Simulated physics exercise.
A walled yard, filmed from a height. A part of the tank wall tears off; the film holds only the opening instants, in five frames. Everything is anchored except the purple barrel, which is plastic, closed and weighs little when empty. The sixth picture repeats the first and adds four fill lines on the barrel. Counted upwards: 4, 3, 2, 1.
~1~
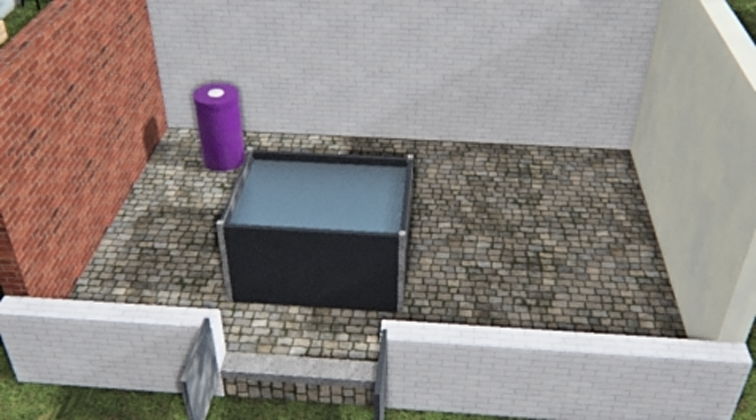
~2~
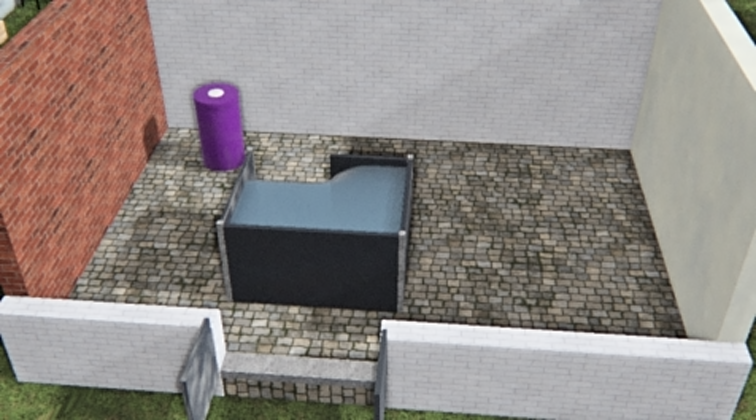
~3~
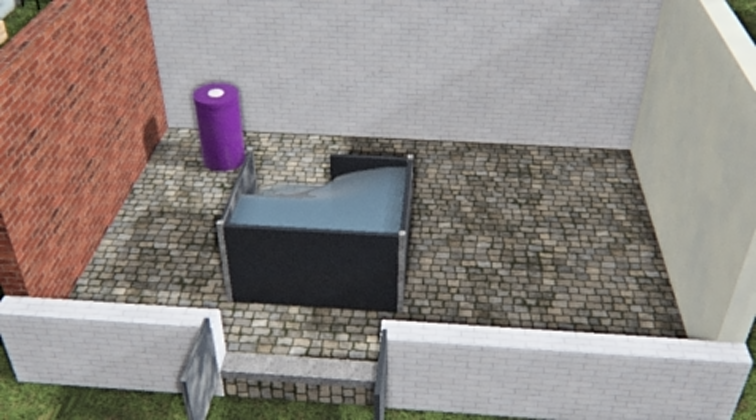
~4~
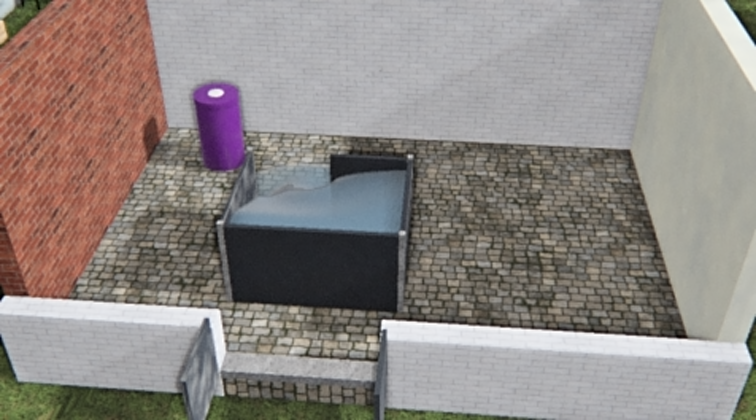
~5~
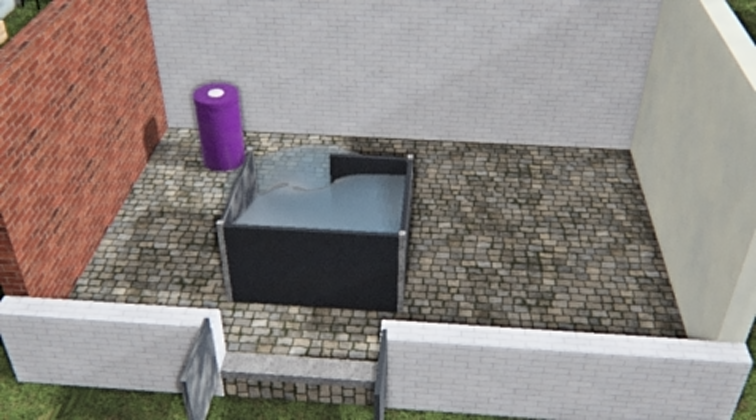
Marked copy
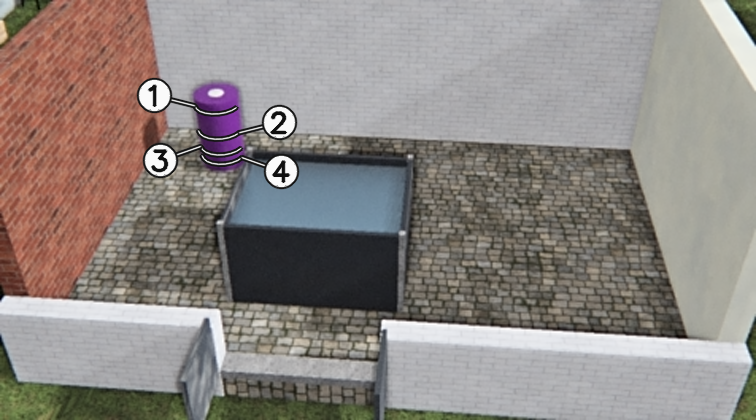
In a walled yard, water drains out through the opened back of a dark tank.
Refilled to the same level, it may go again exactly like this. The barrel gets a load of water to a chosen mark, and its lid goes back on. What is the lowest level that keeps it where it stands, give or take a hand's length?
2 is the one.
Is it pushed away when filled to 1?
No, that is safe.
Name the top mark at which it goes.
3 it is.
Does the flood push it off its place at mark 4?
Yes, that goes wrong.
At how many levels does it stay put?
Two of them.
In white, 1 at (211, 114); 2 at (215, 139); 3 at (217, 155); 4 at (218, 164); from the bottom up 4, 3, 2, 1.
For mark 1, it does not move.
For mark 2, it does not move.
For mark 3, it is pushed about twice its own width away.
For mark 4, it is pushed about 4 times its own width away.
